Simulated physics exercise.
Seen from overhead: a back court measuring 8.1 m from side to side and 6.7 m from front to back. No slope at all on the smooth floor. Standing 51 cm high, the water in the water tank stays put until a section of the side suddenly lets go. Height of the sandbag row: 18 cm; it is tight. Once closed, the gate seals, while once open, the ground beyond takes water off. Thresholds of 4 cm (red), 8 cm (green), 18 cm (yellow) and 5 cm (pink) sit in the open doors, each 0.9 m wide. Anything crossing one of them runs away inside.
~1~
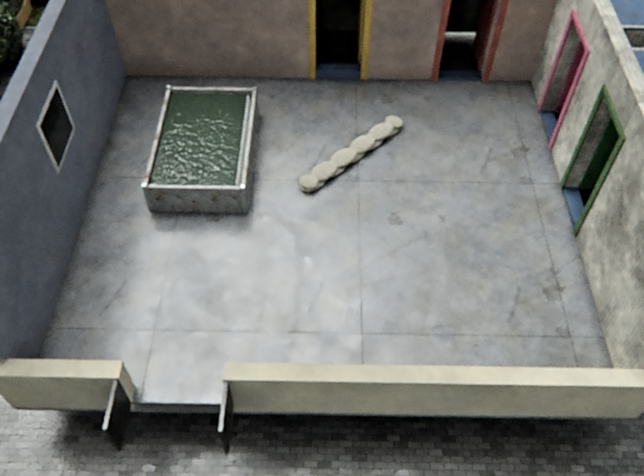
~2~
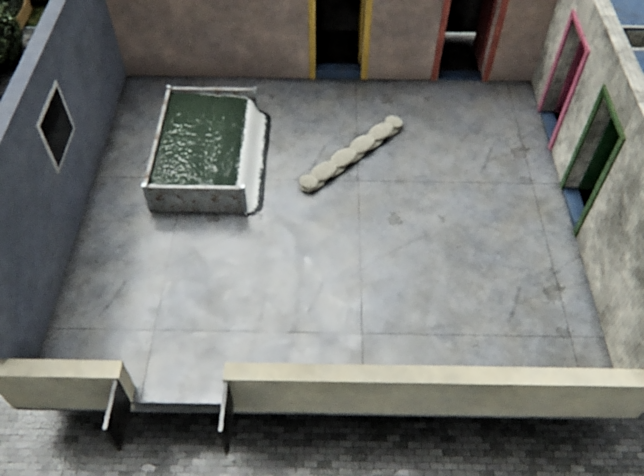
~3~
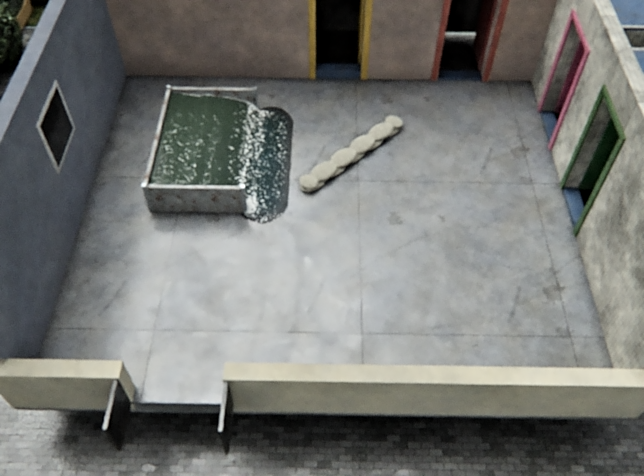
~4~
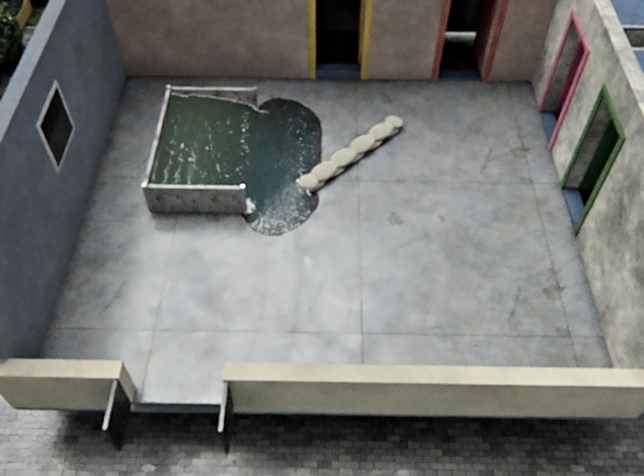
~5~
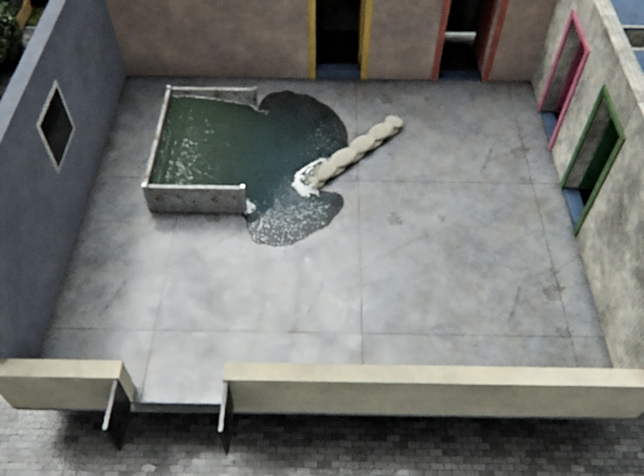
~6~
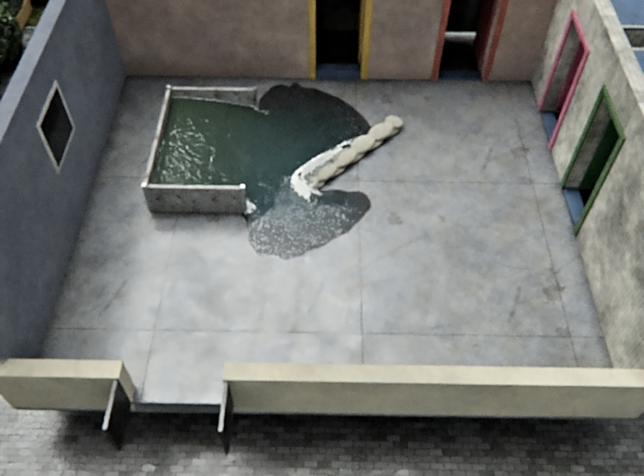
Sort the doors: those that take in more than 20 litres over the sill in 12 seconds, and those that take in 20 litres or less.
Sorted: The red door takes in more; the green door takes in 20 litres or less; the yellow door takes in 20 litres or less; the pink door takes in more.
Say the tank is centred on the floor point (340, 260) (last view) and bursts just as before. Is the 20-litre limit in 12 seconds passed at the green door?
In that case green comes out beyond the limit.
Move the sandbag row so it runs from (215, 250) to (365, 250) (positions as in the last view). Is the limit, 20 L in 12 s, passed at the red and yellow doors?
Checking the limit, red is too much, yellow is fine.
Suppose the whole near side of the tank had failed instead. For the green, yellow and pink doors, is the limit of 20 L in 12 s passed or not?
Door by door - green: Within bounds, yellow: Within bounds, pink: Within bounds.
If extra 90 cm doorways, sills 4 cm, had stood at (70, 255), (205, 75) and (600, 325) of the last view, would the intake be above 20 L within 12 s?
In that order: Below, under, over.
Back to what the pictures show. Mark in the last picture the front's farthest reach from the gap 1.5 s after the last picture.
Near (509, 86).
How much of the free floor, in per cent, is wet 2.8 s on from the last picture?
Wet share: Near 60 percent.
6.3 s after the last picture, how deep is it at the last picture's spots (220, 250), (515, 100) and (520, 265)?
Listed order: 0 / 6 / 3 cm.
Then, 0.7 s after the last picture water covers 25 % of the floor and is deepest (30 cm) near (304, 176); red door not reached, green door not reached, yellow door 5 cm at the sill, 0 L in, pink door not reached.
Then, 1.5 s after the last picture water covers 40 % of the floor and is deepest (32 cm) near (381, 84); red door 11 cm at the sill, 7 L in, green door not reached, yellow door 8 cm at the sill, 0 L in, pink door not reached.
Then, 2.8 s after the last picture water covers 60 % of the floor and is deepest (24 cm) near (530, 98); red door 8 cm at the sill, 31 L in, green door 4 cm at the sill, 0 L in, yellow door 18 cm at the sill, 4 L in, pink door 13 cm at the sill, 4 L in.
Then, 6.3 s after the last picture water covers 65 % of the floor and is deepest (12 cm) near (559, 392); red door 6 cm at the sill, 46 L in, green door 4 cm at the sill, 4 L in, yellow door 5 cm at the sill, 5 L in, pink door 8 cm at the sill, 70 L in.
Then, 11.3 s after the last picture water covers 95 % of the floor and is deepest (6 cm) near (324, 192); red door 3 cm at the sill, 51 L in, green door 2 cm at the sill, 4 L in, yellow door 3 cm at the sill, 6 L in, pink door 3 cm at the sill, 76 L in.
